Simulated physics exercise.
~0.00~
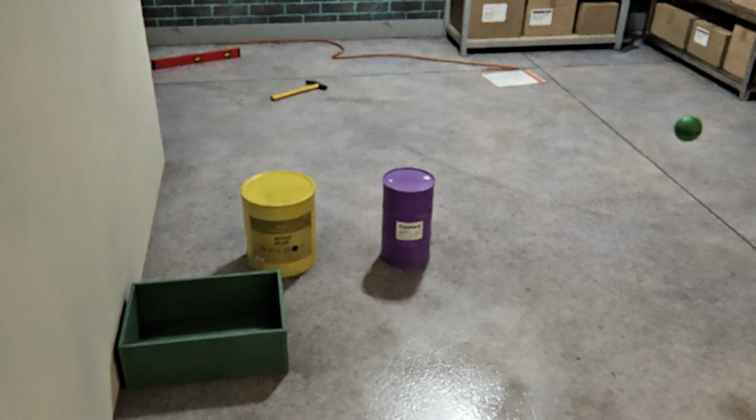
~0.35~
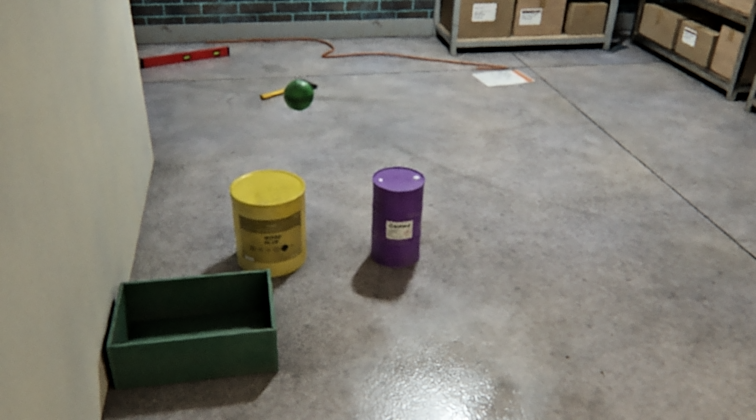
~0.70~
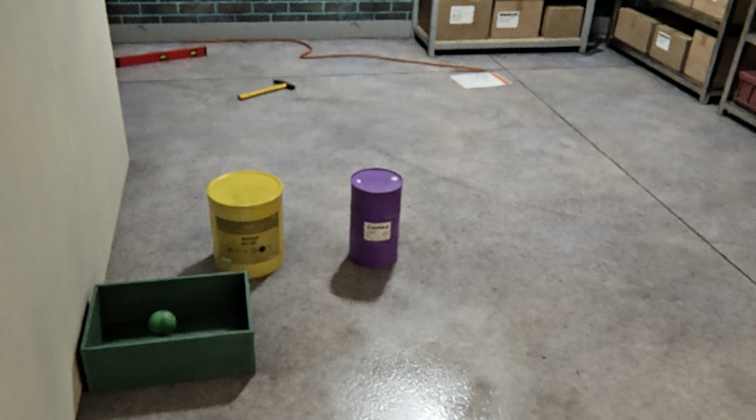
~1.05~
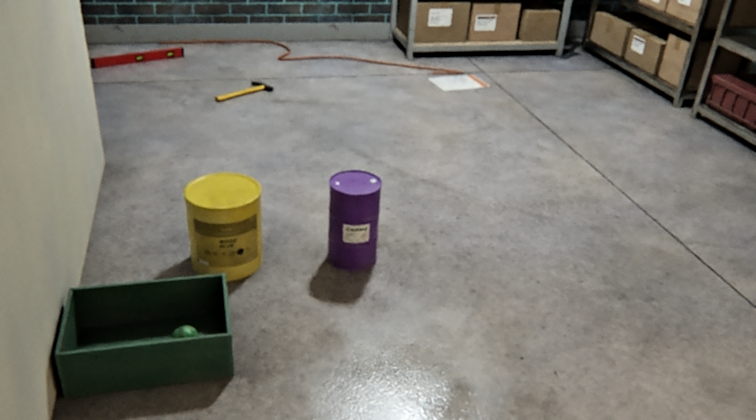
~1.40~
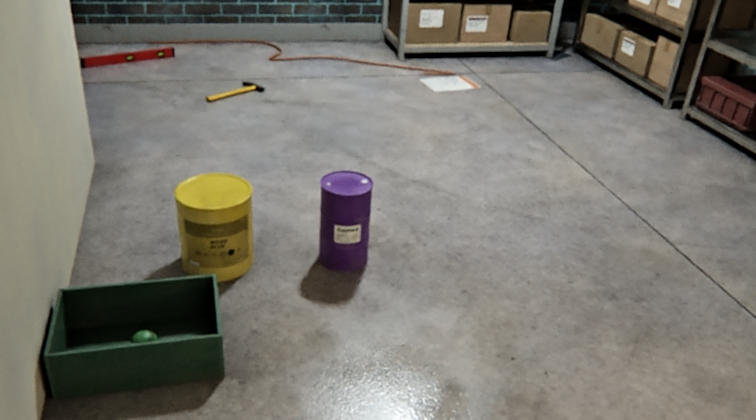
In a storage room with a concrete floor, a green ball flew left past a purple canister and a yellow pail and dropped into an open green box, where it shifted right, then back left, and ended up still inside.
